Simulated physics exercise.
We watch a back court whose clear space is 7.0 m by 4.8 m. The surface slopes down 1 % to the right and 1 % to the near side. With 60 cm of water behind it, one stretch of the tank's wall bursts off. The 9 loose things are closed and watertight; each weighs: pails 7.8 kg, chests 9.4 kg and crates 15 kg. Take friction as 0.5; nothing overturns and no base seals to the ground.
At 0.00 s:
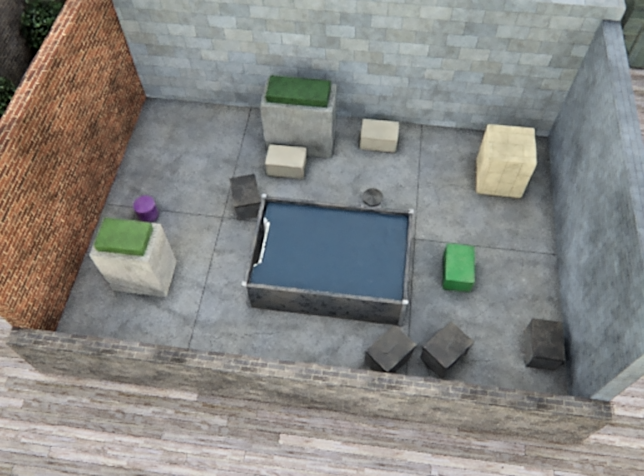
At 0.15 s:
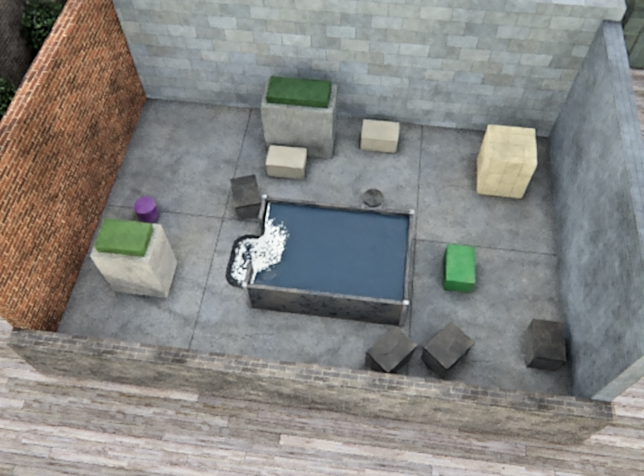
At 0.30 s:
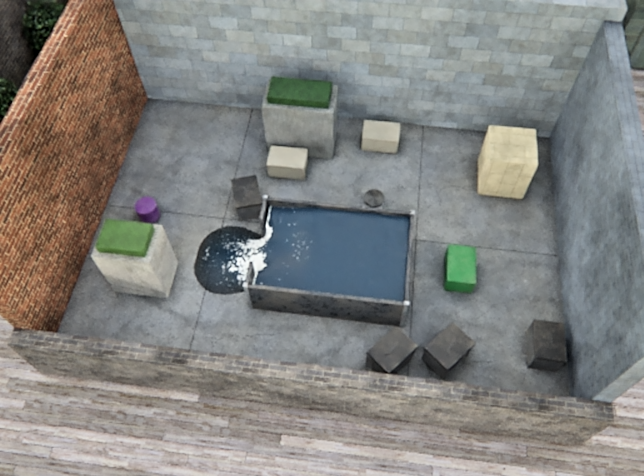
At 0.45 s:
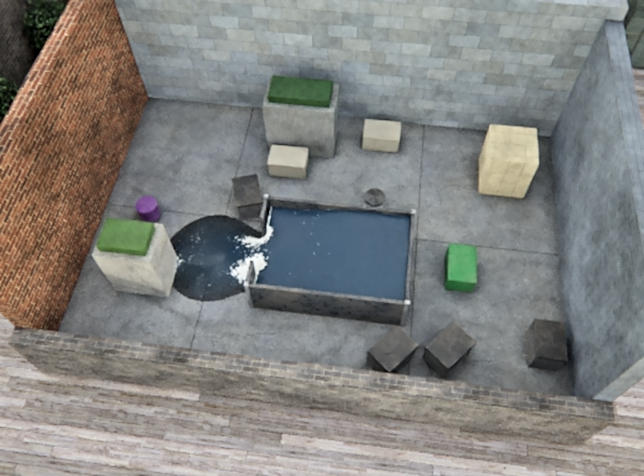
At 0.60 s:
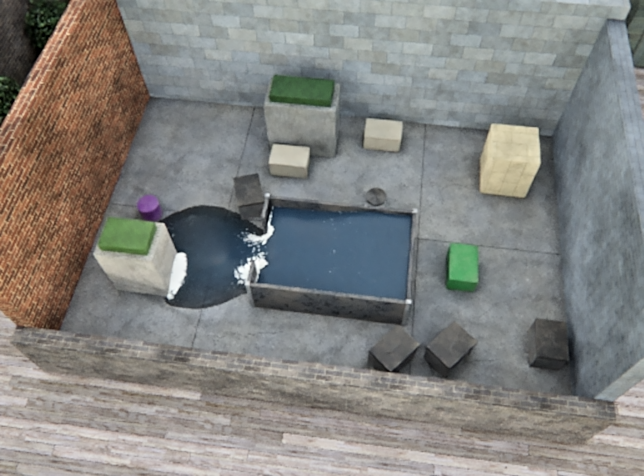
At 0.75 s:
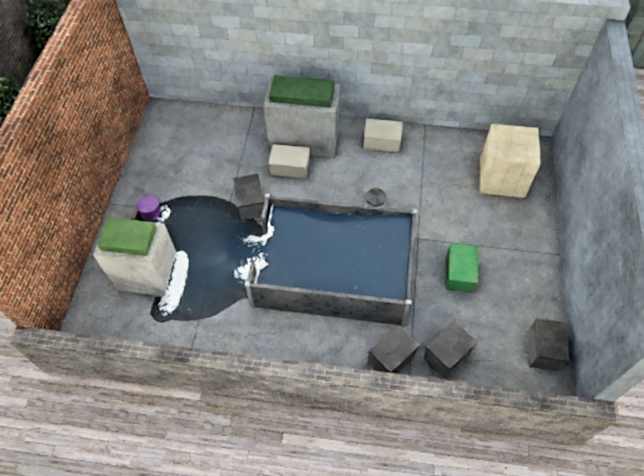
To begin with, a dark tank of water stands in a walled court among scattered blocks, a purple pail and a green crate. Its left side bursts open and white, foaming water pours out, spreading leftward in a dark pool around the moss-topped block and reaching the pail, while the objects stay put.
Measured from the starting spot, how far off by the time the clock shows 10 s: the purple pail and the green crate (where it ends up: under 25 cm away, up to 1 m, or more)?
Purple pail ends far away, green crate barely shifts.
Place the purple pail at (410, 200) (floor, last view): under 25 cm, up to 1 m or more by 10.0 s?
It holds its place.
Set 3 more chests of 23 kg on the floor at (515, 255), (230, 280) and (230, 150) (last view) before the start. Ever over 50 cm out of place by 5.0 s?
In that order: Less, past it, less.
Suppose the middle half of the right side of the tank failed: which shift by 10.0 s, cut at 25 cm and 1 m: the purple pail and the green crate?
In that case the purple pail barely shifts, the green crate travels far.
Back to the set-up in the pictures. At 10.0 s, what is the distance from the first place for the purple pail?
Roughly 150 cm.
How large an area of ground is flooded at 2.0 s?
Some 12 m2.
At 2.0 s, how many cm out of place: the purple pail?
About 100 cm.
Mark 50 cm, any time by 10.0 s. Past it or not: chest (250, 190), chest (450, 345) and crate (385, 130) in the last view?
In turn: Short of it, more, short of it.
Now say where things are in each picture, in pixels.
The purple pail at (144, 204) rests on the ground; the green crate at (460, 262) rests on the ground; 3.0 m2 under water; 0 of 9 have shifted, in the first picture.
The purple pail at (144, 205), on the bottom; the green crate at (461, 263) rests on the ground; 3.3 m2 under water; 0 of 9 have shifted, in the second picture.
The purple pail at (145, 205), on the bottom; the green crate at (462, 263) rests on the ground; water covers 3.9 m2; 0 of 9 have shifted, in the third picture.
The purple pail at (146, 204), on the bottom; the green crate at (462, 263) rests on the ground; water covers 4.6 m2; 0 of 9 have shifted, in the fourth picture.
The purple pail at (147, 203), on the bottom; the green crate at (464, 262) rests on the ground; water covers 5.3 m2; 0 of 9 have shifted, in the fifth picture.
The purple pail at (147, 204) rests on the ground; the green crate at (464, 262), on the bottom; 6.1 m2 under water; 0 of 9 have shifted, in the sixth picture.
After 2.0 s the purple pail is near (129, 155), 1.0 m from its start, afloat; the green crate is near (464, 262), 0.0 m from its start, aground; 1 afloat.
After 4.5 s the purple pail is near (253, 131), 2.1 m from its start, aground; the green crate is near (464, 262), 0.0 m from its start, aground; 0 afloat.
After 7.0 s the purple pail is near (246, 174), 1.6 m from its start, aground; the green crate is near (464, 262), 0.0 m from its start, aground; 4 afloat.
After 10.0 s the purple pail is near (245, 176), 1.6 m from its start, aground; the green crate is near (464, 262), 0.0 m from its start, aground; 4 afloat.
